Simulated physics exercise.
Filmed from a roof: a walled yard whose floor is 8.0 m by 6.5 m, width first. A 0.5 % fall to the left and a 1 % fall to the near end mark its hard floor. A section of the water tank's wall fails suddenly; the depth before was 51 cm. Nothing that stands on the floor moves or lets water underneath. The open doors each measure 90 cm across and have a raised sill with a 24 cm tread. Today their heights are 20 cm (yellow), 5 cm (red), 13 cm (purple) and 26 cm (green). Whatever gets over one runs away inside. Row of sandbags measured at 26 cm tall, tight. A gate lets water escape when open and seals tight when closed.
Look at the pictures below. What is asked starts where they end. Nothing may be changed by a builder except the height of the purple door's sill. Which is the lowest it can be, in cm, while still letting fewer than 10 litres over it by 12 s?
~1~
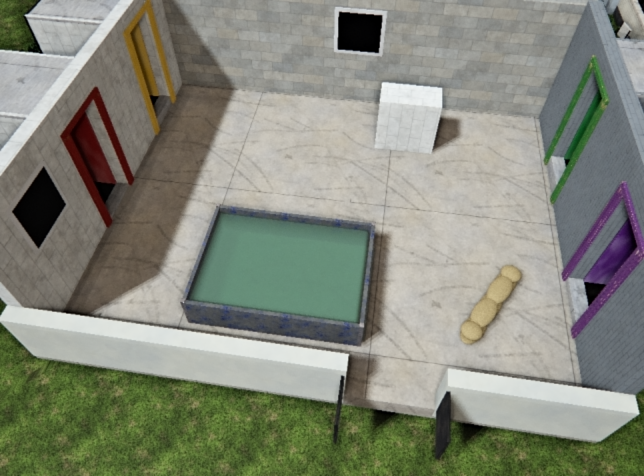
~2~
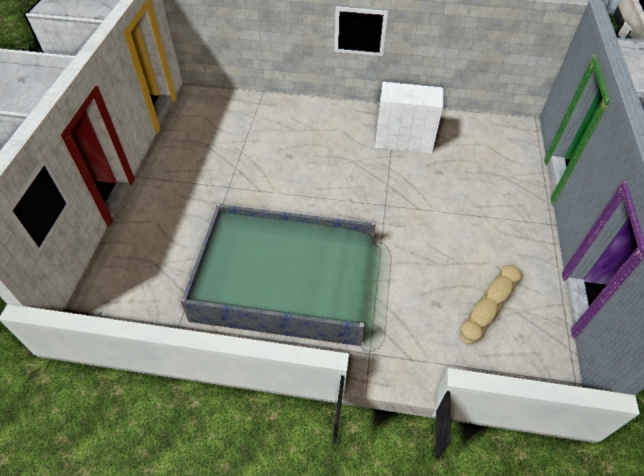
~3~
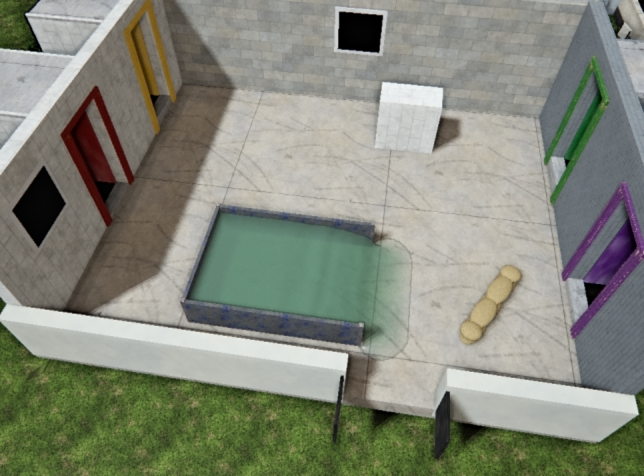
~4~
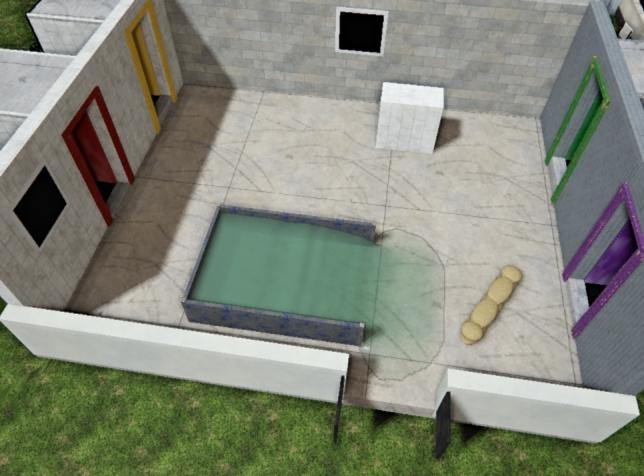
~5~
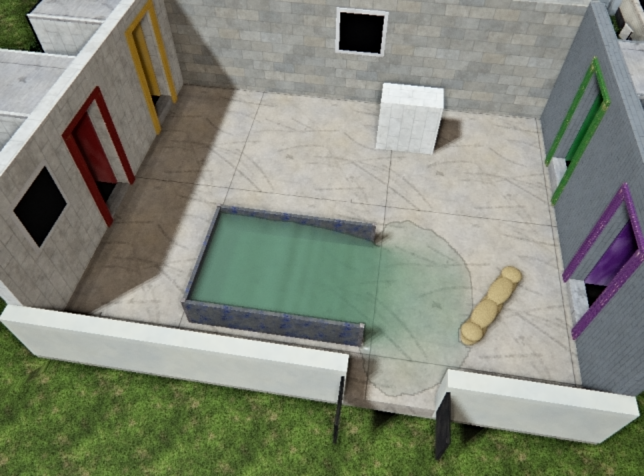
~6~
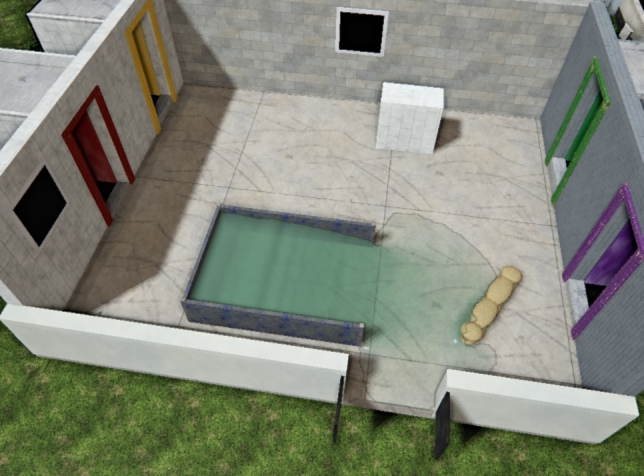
No lower than about 7.5 cm.
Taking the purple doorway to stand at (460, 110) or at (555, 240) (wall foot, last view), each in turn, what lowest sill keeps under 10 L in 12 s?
In turn: Roughly 13.0 cm, roughly 13.5 cm.
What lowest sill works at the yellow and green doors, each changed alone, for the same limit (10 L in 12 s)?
Roughly 6.5 cm for the yellow door and roughly 11.0 cm for the green door.
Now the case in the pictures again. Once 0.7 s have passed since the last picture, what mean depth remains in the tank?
34 cm, roughly.
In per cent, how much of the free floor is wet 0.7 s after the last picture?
Around 20 per cent of the free floor.
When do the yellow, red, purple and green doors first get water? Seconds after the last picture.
Front arrival: Yellow 7.0 seconds, red 8.5 seconds, purple 1.6 seconds, green 1.3 seconds.
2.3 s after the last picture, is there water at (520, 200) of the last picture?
At that moment it's submerged.
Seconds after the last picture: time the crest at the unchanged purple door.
Peak: Close to 5.0 s.
Then, 0.7 s after the last picture water covers 20 % of the floor, deepest (32 cm) near (464, 320); it has not reached the purple door.
Then, 2.3 s after the last picture water covers 30 % of the floor, deepest (28 cm) near (582, 415); 6 cm at the purple door, 0 litres in over its 13 cm sill.
Then, 11.3 s after the last picture water covers 90 % of the floor, deepest (11 cm) near (51, 335); 6 cm at the purple door, 0 litres in over its 13 cm sill.
At the purple door as built, the water peaked near 9 cm, 4.9 s after the last picture.
With a sill of 6.5 cm, 15 litres would have come in within the 12 s; with 9 cm, 4 litres. So under 10 litres takes about 7.5 cm.
